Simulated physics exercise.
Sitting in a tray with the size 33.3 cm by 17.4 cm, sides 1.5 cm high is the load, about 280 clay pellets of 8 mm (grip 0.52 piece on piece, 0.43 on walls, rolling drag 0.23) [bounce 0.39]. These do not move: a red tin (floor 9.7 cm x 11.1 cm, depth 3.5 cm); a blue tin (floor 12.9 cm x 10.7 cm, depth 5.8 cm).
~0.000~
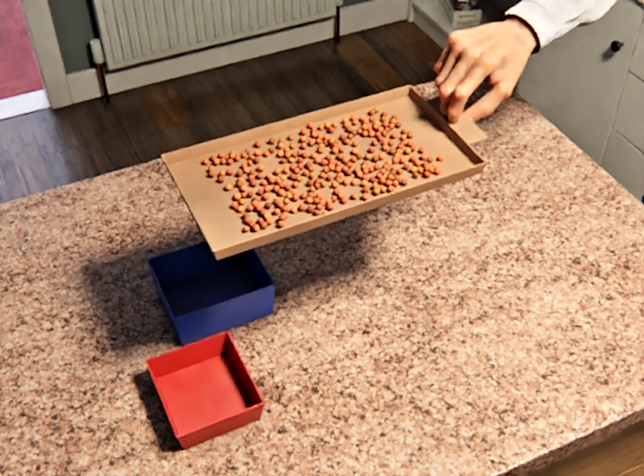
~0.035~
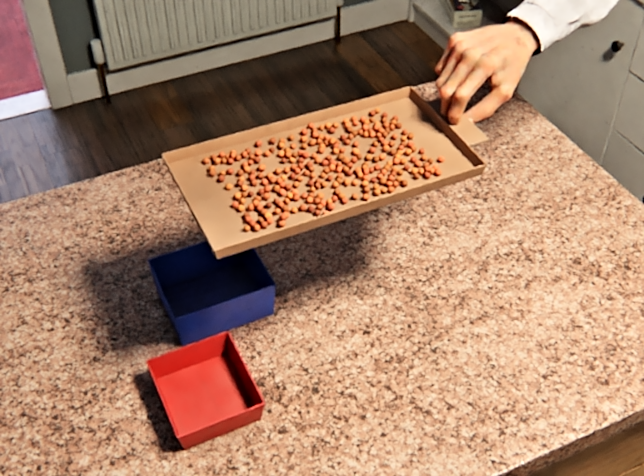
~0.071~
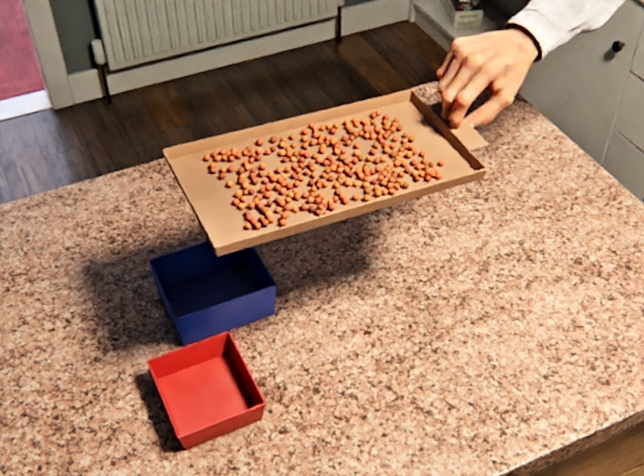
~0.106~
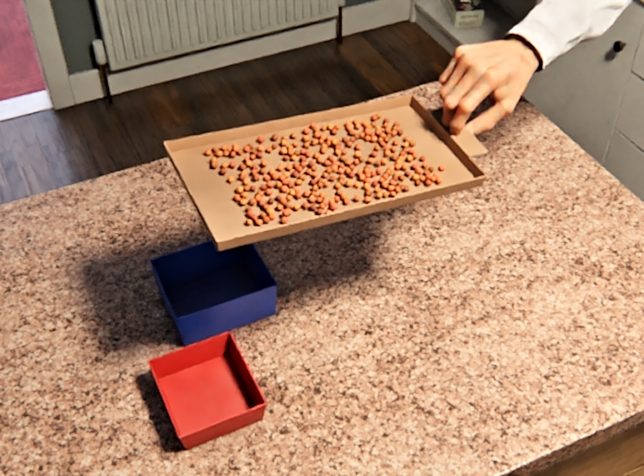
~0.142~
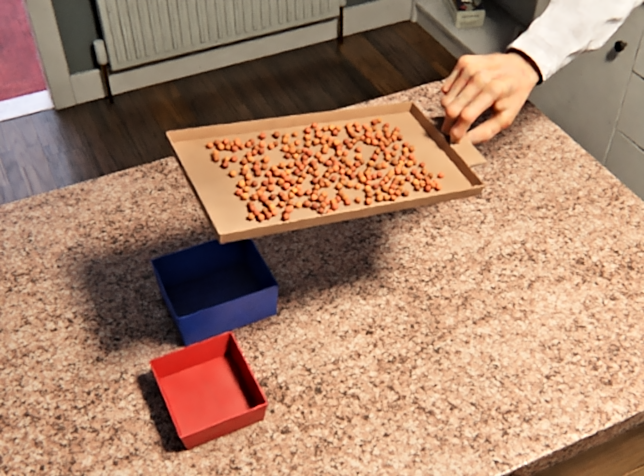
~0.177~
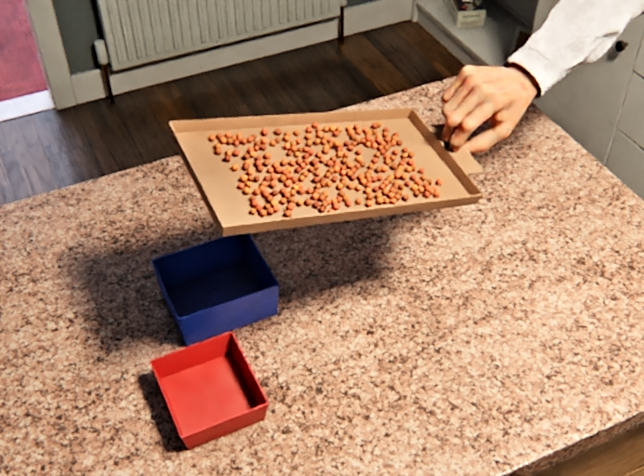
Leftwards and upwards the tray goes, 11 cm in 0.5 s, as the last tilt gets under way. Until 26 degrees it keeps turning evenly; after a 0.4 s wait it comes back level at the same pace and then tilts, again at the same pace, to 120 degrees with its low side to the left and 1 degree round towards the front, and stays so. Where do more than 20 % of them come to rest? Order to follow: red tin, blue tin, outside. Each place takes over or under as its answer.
Red tin - over; blue tin - under; outside everything - over.
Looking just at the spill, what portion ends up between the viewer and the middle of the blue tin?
Roughly 90 percent.
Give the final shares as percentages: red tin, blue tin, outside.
Share at rest, red tin: 35; blue tin: 15; outside: 55.
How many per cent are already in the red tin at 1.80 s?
Share at that time: Approx. 35 %.
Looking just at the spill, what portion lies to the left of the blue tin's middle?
Close to 80 in a hundred.
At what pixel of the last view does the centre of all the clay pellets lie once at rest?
Near pixel (172, 371).
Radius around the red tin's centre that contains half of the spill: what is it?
Median radius: Approx. 18 cm.
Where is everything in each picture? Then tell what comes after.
The first picture shows tray at (358, 205); tilt 0 degrees; leading edge at (186, 200); middle of the load at (324, 162); red tin at (204, 381); blue tin at (210, 272).
The second picture shows tray at (358, 206); tilt 1 degrees; leading edge at (187, 199); middle of the load at (325, 163).
The third picture shows tray at (359, 206); tilt 3 degrees; leading edge at (188, 195); middle of the load at (326, 163).
The fourth picture shows tray at (361, 207); tilt 6 degrees; low side right; leading edge at (189, 189); middle of the load at (327, 163).
The fifth picture shows tray at (363, 209); tilt 11 degrees; low side right; leading edge at (192, 180); middle of the load at (328, 163).
The sixth picture shows tray at (364, 210); tilt 15 degrees; low side right; leading edge at (195, 171); middle of the load at (329, 163); red tin at (208, 382); blue tin at (214, 272). It turns about 130 degrees a second.
Then, at 0.80 s, tilt 23 degrees; tray 100 %; middle of all pieces on or above the table near (406, 182).
After 1.32 s, tilt 27 degrees; tray 100 %; middle of all pieces on or above the table near (359, 125).
After 1.80 s, tilt 89 degrees; tray 15 %, red tin 35 %, blue tin 15 %, outside 40 %; middle of all pieces on or above the table near (176, 354).
After 2.25 s, tilt 120 degrees; red tin 35 %, blue tin 15 %, outside 55 %; middle of all pieces on or above the table near (172, 366).
At rest (2.6 s), tray 0 %, red tin 35 %, blue tin 15 %, outside 55 %.
